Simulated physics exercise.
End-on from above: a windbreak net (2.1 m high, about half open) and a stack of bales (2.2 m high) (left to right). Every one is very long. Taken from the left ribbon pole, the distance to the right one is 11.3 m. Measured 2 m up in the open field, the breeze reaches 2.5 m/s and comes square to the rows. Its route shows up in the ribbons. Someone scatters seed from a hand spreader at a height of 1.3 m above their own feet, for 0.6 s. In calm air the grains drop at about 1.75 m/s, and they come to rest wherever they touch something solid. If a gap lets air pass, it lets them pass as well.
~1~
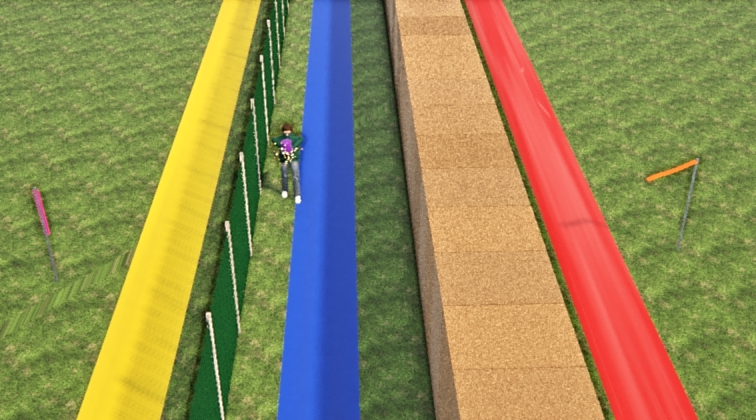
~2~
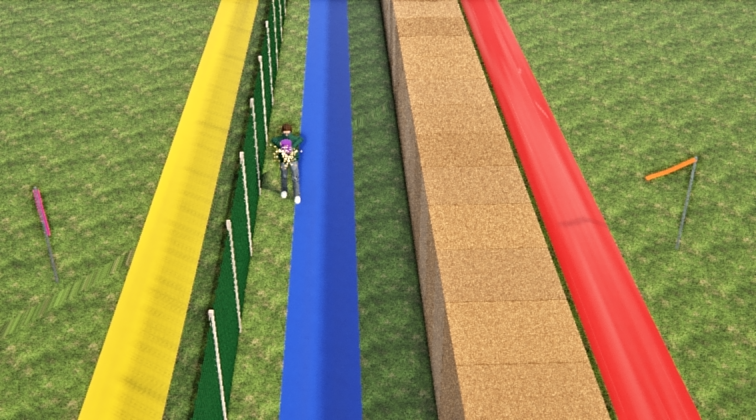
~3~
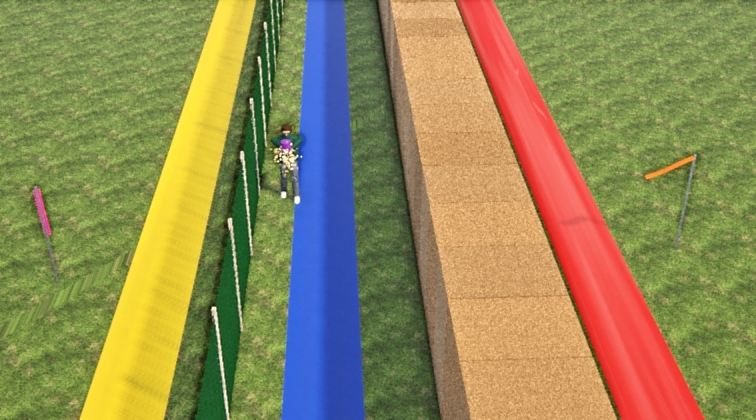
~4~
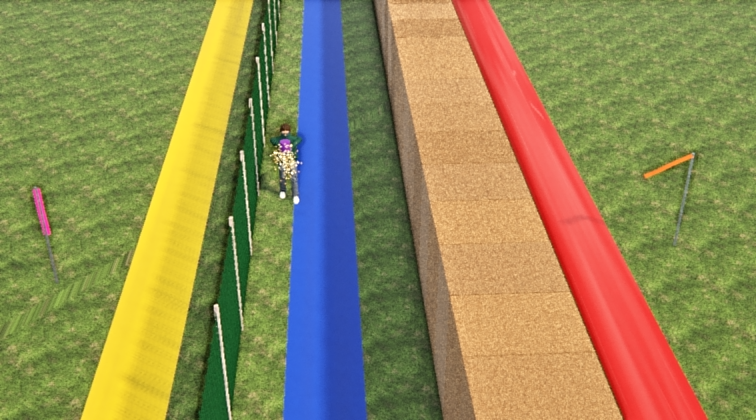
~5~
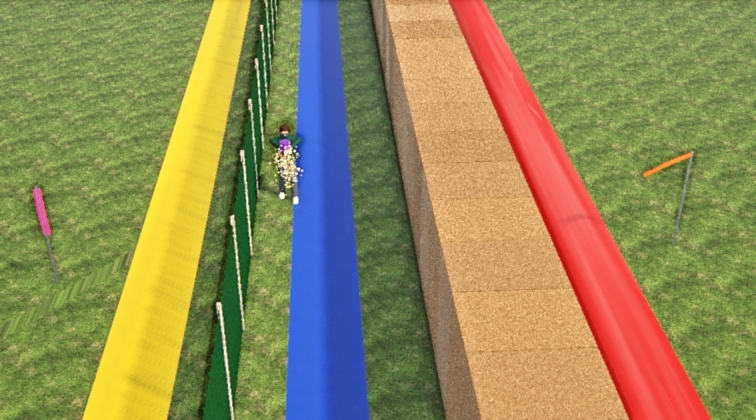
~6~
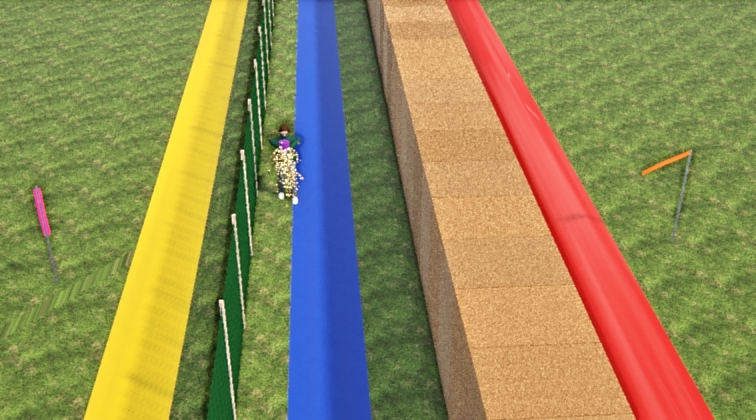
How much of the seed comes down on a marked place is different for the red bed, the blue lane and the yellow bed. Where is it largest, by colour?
The blue one gets the largest share.
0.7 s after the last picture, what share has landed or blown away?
Around 50 in a hundred.
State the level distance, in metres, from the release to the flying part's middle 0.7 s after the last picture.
0.0 m.
Then, 0.7 s after the last picture, 52 % is no longer flying here, and 0 % lies on the yellow bed, 0 % on the red bed and 30 % on the blue lane; the middle of what still flies is 0.4 m above the low ground, near (295, 197).
Then, 1.5 s after the last picture, 99 % is no longer flying here, and 0 % lies on the yellow bed, 0 % on the red bed and 68 % on the blue lane.
Then, 3.0 s after the last picture, 100 % is no longer flying here, and 0 % lies on the yellow bed, 0 % on the red bed and 69 % on the blue lane.
Then, 7.5 s after the last picture, 100 % is no longer flying here, and 0 % lies on the yellow bed, 0 % on the red bed and 69 % on the blue lane.
Then, 44.5 s after the last picture, 100 % is no longer flying here, and 0 % lies on the yellow bed, 0 % on the red bed and 69 % on the blue lane.
